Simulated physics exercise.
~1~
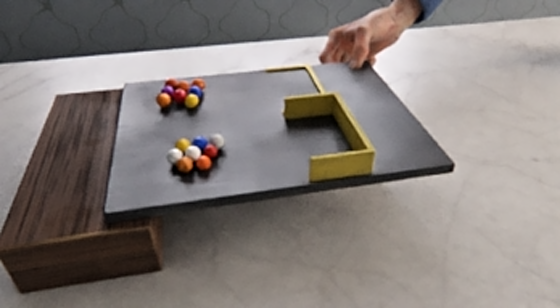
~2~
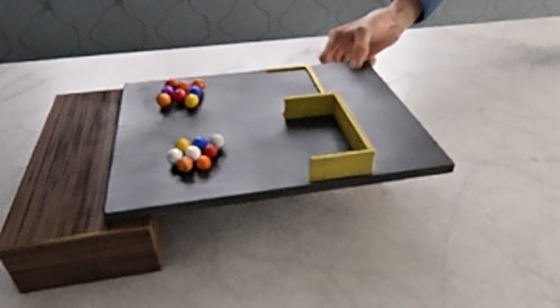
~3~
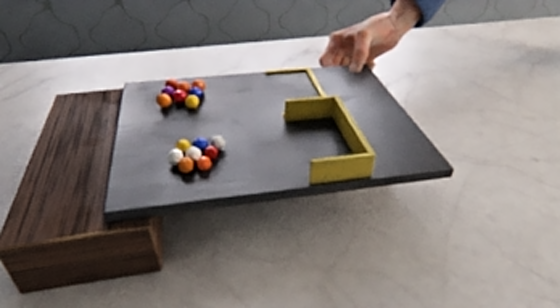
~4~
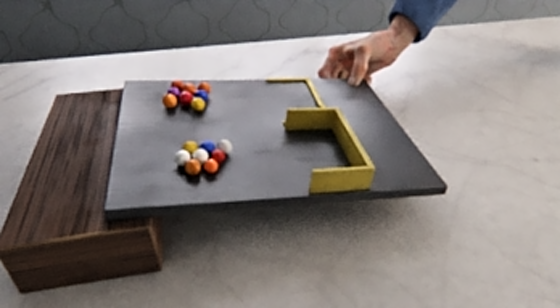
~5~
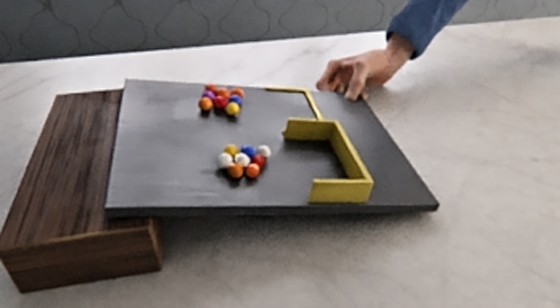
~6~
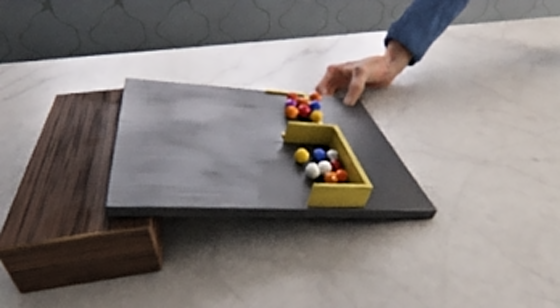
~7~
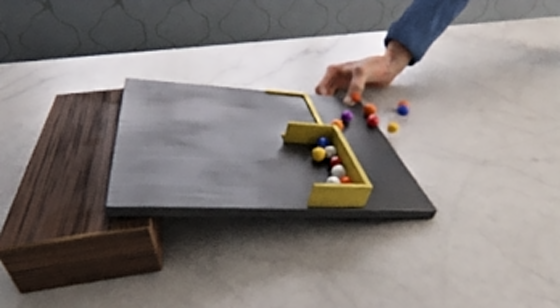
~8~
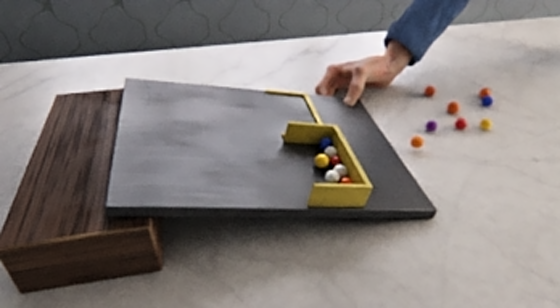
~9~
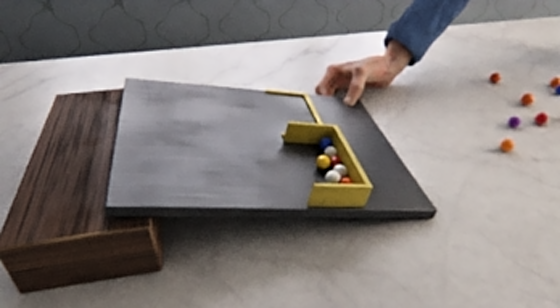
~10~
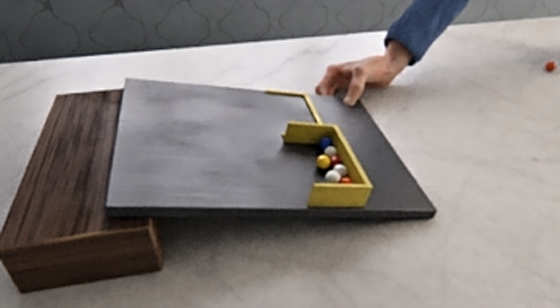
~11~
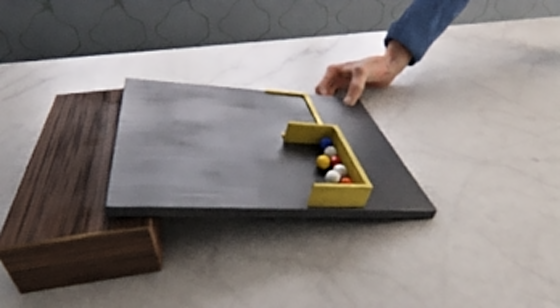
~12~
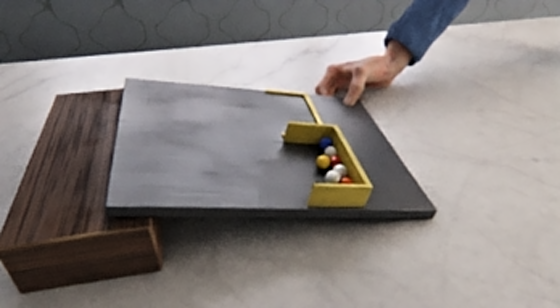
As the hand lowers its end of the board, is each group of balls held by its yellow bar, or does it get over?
The nearer group is stopped by its yellow bar and stays on the board. The farther group gets over its bar and rolls away across the counter.
A hand lowers a board, far balls roll off, and a yellow bar holds the rest.
